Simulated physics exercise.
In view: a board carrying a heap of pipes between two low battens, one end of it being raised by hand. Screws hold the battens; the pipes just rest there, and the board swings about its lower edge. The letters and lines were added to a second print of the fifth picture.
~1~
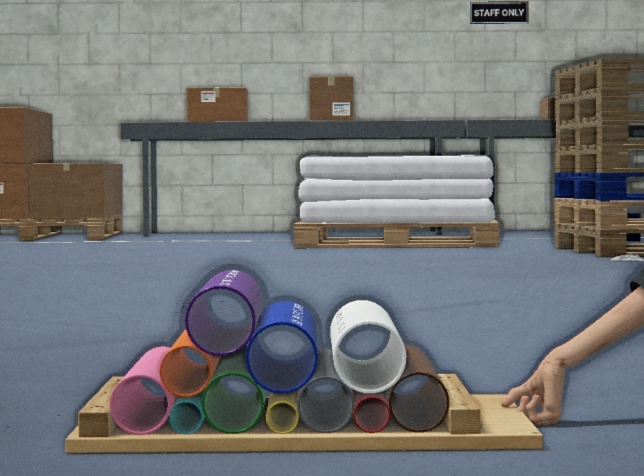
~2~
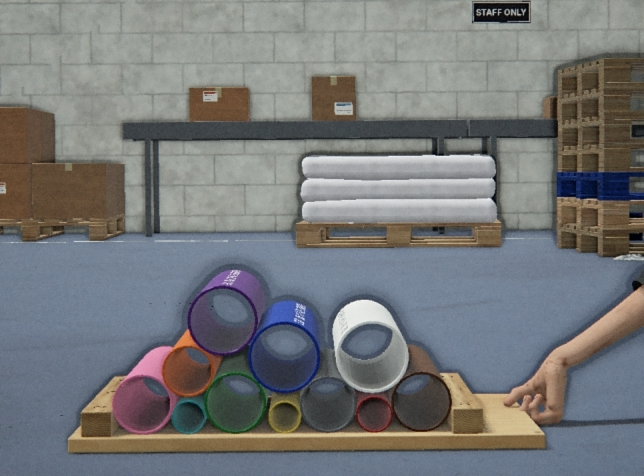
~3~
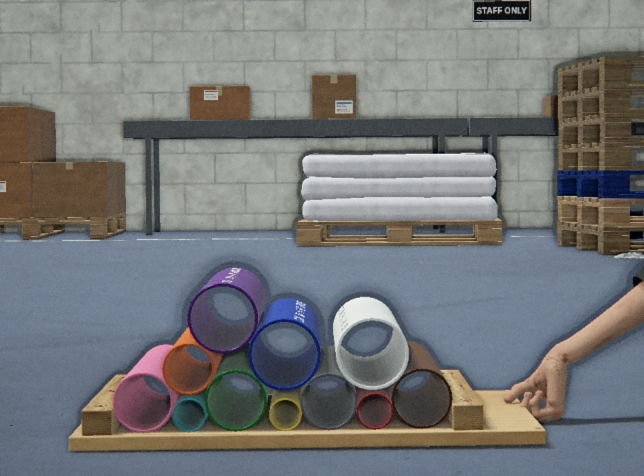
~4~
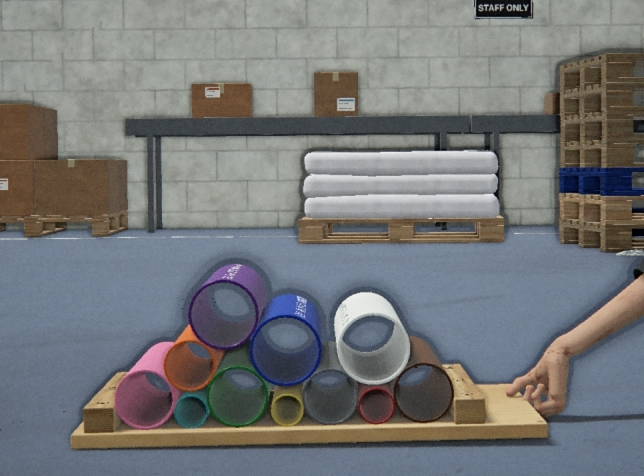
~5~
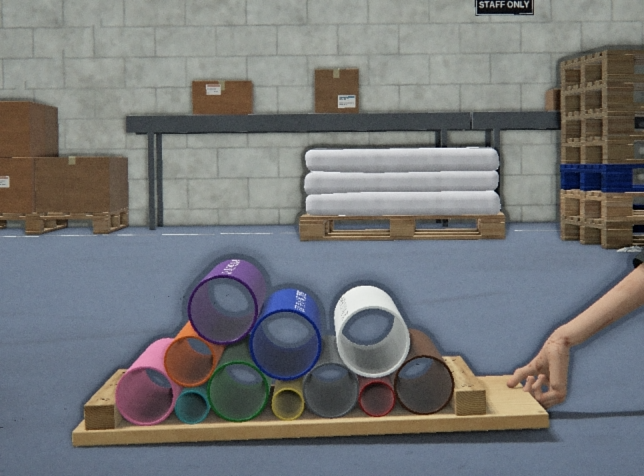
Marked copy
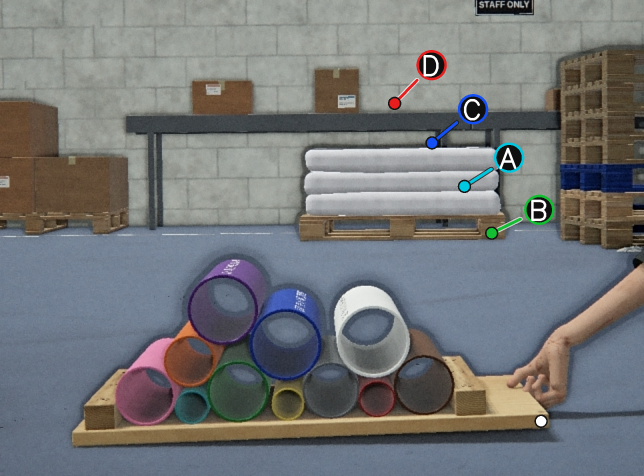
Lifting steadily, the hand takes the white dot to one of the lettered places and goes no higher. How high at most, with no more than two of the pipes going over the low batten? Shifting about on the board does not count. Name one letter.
The answer is mark C.
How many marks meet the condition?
Three of them.
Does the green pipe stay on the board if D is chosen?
Yes.
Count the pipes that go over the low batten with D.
The count is four.
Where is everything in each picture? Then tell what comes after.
In the first frame, turquoise pipe (186, 418); green pipe (233, 403); yellow pipe (282, 417).
In the second frame, yellow pipe (285, 417); grey pipe (328, 404).
In the third frame, board (308, 407); red pipe (375, 411); brown pipe (422, 399); blue pipe (284, 355).
In the fourth frame, board (310, 402); pink pipe (145, 399); green pipe (237, 397); turquoise pipe (191, 412).
In the fifth frame, board (310, 396); pink pipe (145, 395); turquoise pipe (192, 408).
On the copy, A at (465, 186); B at (491, 233); C at (432, 143); D at (394, 104); the white dot at (541, 421).
On C. First, board at 20°.
Then, board at 38°.
Finally, board at 39°, one over the low batten (purple).
By contrast, A one over the low batten (purple); B none over the low batten; D four over the low batten (white, orange, blue, purple).
